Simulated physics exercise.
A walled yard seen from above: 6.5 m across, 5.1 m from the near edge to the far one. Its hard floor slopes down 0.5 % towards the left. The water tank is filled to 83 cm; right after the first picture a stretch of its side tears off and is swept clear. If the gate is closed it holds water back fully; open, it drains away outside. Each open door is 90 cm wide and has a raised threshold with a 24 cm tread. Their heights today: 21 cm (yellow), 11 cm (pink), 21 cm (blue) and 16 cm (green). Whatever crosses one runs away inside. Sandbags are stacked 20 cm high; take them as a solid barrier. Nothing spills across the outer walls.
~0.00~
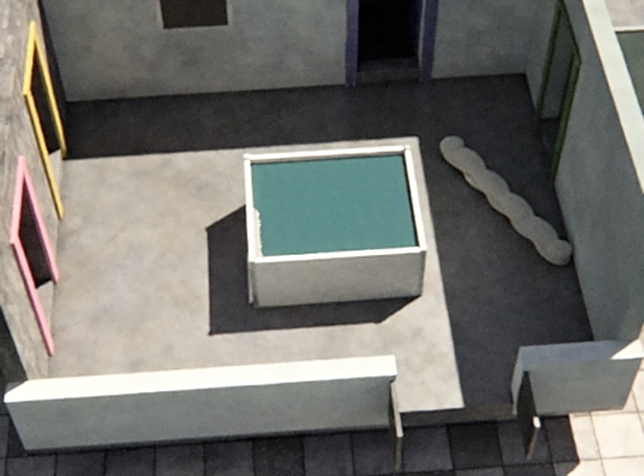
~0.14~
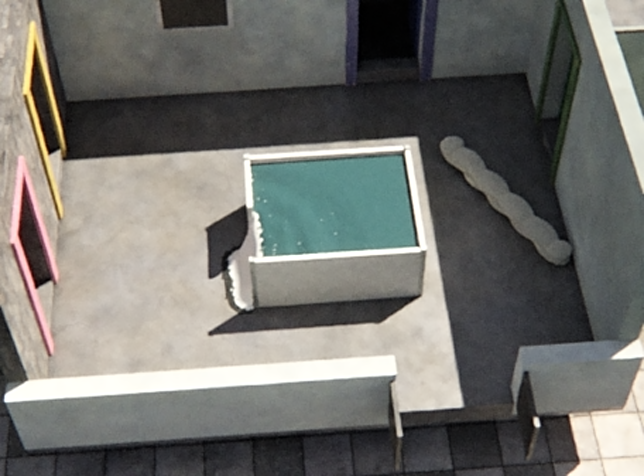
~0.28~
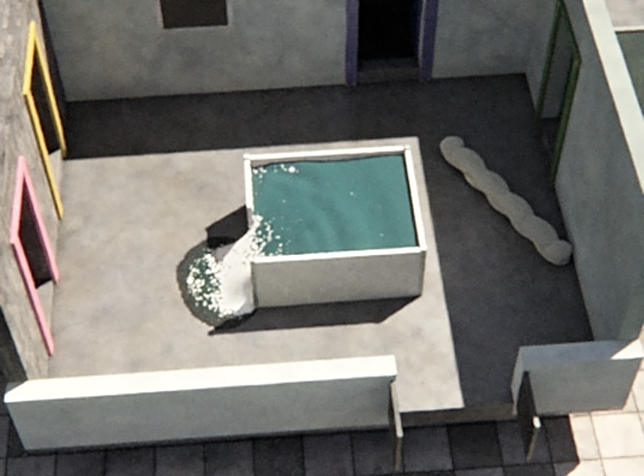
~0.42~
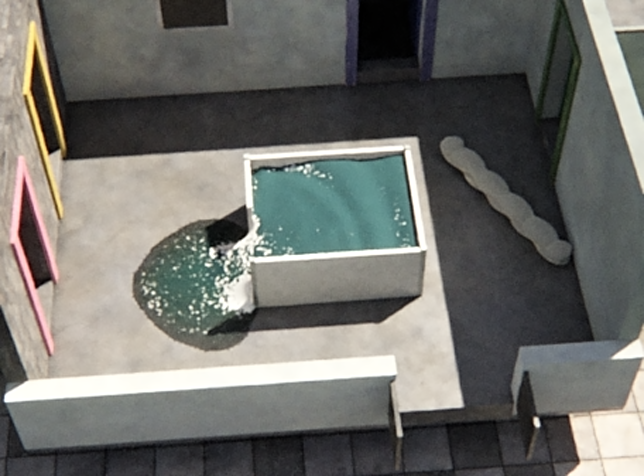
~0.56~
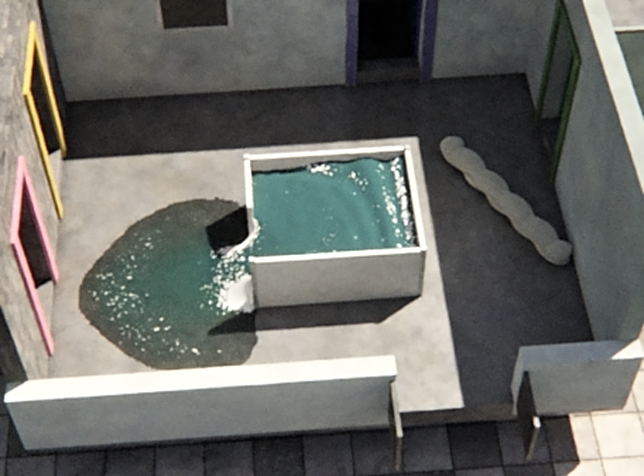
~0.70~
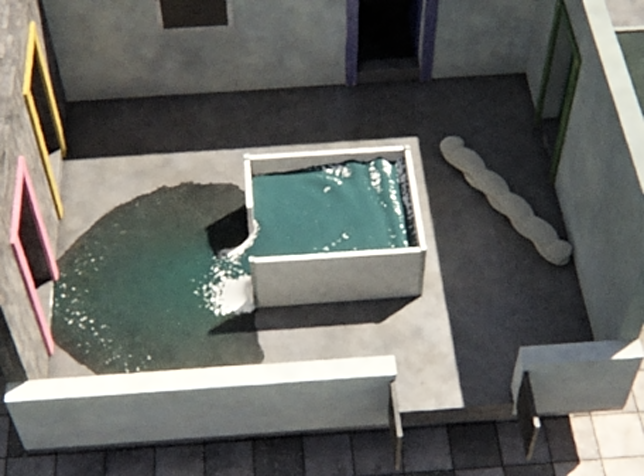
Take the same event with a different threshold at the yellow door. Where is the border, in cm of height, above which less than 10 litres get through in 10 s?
About 12.5 cm.
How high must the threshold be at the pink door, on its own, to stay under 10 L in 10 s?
Roughly 33 cm at pink.
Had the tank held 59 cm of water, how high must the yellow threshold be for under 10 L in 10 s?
About 8.0 cm.
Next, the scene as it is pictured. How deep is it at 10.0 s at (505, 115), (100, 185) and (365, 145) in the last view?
Roughly 9, 6 and 5 cm, in turn.
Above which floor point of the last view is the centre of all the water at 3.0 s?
At about (221, 260).
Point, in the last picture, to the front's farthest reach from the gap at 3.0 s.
Near (68, 104).
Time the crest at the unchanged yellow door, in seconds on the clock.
Near 2.0 s.
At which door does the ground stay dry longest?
The green one.
After 1.4 s water covers 25 % of the floor, deepest (48 cm) near (45, 419); 14 cm at the yellow door, 0 litres in over its 21 cm threshold.
After 3.0 s water covers 35 % of the floor, deepest (27 cm) near (54, 303); 12 cm at the yellow door, 0 litres in over its 21 cm threshold.
After 10.0 s water covers 95 % of the floor, deepest (12 cm) near (553, 234); 8 cm at the yellow door, 0 litres in over its 21 cm threshold.
At the yellow door as built, the water arrived by 1.1 s and peaked near 18 cm at 2.0 s.
Run again over the same 10 s with other heights there, 16 litres in over 11 cm, 4 litres over 15 cm. The limit of 10 litres is kept from about 12.5 cm up.
